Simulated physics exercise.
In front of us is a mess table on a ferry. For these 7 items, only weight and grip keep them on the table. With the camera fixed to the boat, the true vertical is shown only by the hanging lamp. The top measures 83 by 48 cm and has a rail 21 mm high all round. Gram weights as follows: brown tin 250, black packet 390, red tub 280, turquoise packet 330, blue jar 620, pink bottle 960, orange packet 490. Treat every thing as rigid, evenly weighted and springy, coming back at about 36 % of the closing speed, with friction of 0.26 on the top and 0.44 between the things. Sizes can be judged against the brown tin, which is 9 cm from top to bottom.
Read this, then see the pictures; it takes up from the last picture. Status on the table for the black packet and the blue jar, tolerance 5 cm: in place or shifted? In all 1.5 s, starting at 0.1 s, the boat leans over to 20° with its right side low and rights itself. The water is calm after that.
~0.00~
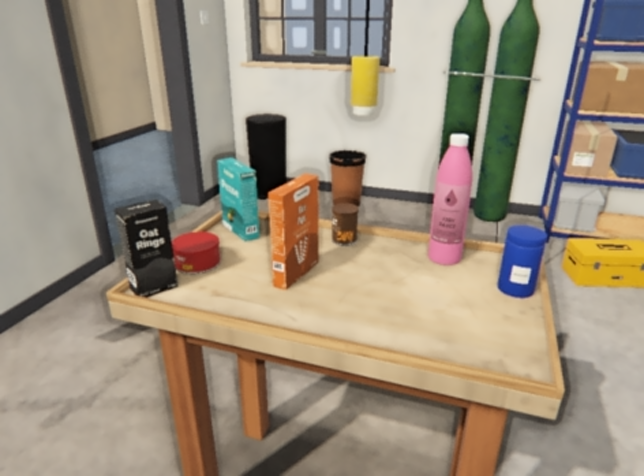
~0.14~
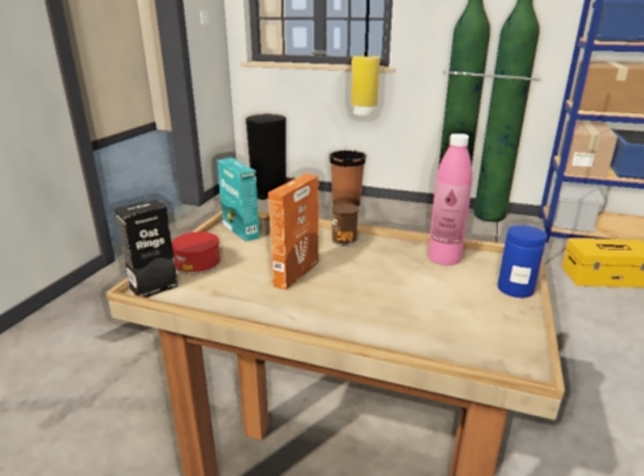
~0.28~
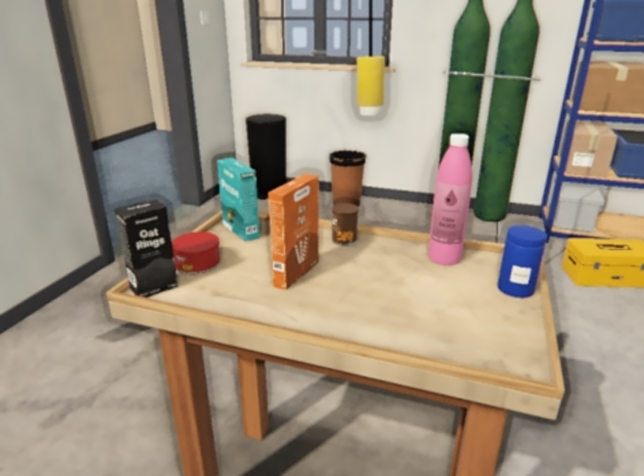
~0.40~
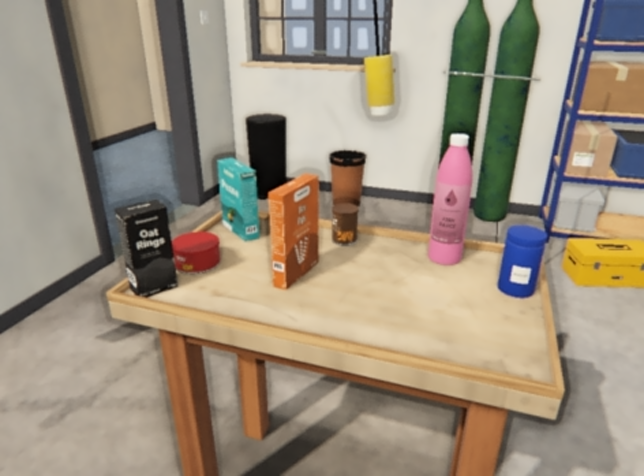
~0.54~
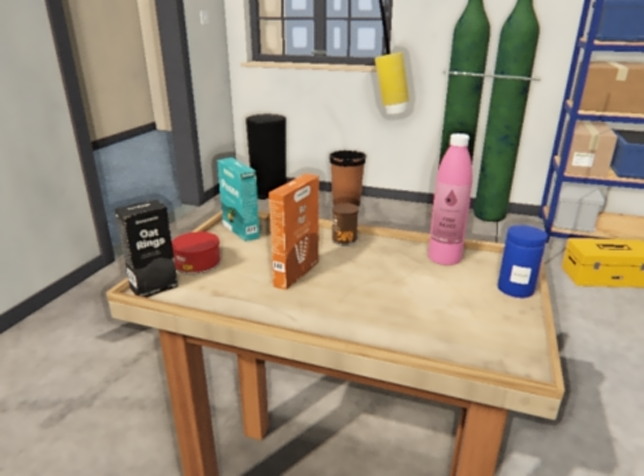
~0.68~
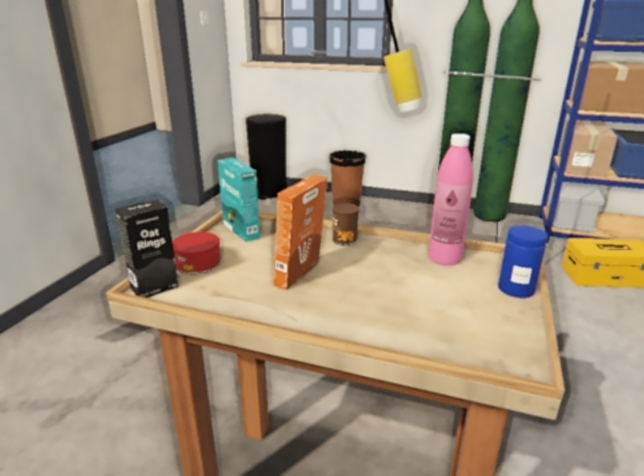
Status: Black packet shifted; blue jar in place.
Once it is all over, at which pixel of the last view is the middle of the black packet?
It winds up close to (218, 262).
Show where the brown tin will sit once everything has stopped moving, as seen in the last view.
I'd put it at around (405, 233).
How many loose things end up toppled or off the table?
I count 1.
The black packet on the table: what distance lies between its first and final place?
It ends about 16 centimetres from where it started.
After 0.98 s, boat heeled 19°, right side down; black packet moved 5 cm near (168, 253); orange packet on its side; turquoise packet moved 5 cm.
After 1.08 s, boat heeled 16°, right side down; black packet moved 8 cm near (181, 256); orange packet on its side; turquoise packet moved 8 cm.
After 1.28 s, boat heeled 8°, right side down; black packet moved 14 cm near (209, 260); orange packet on its side; turquoise packet moved 14 cm.
In the end (2.1 s), toppled on the table, orange packet; not toppled but over 5 cm from the start, brown tin, black packet, red tub, turquoise packet and pink bottle; blue jar under 5 cm from the start. At the end, from the last picture's camera, black packet near (217, 262), blue jar near (527, 262).
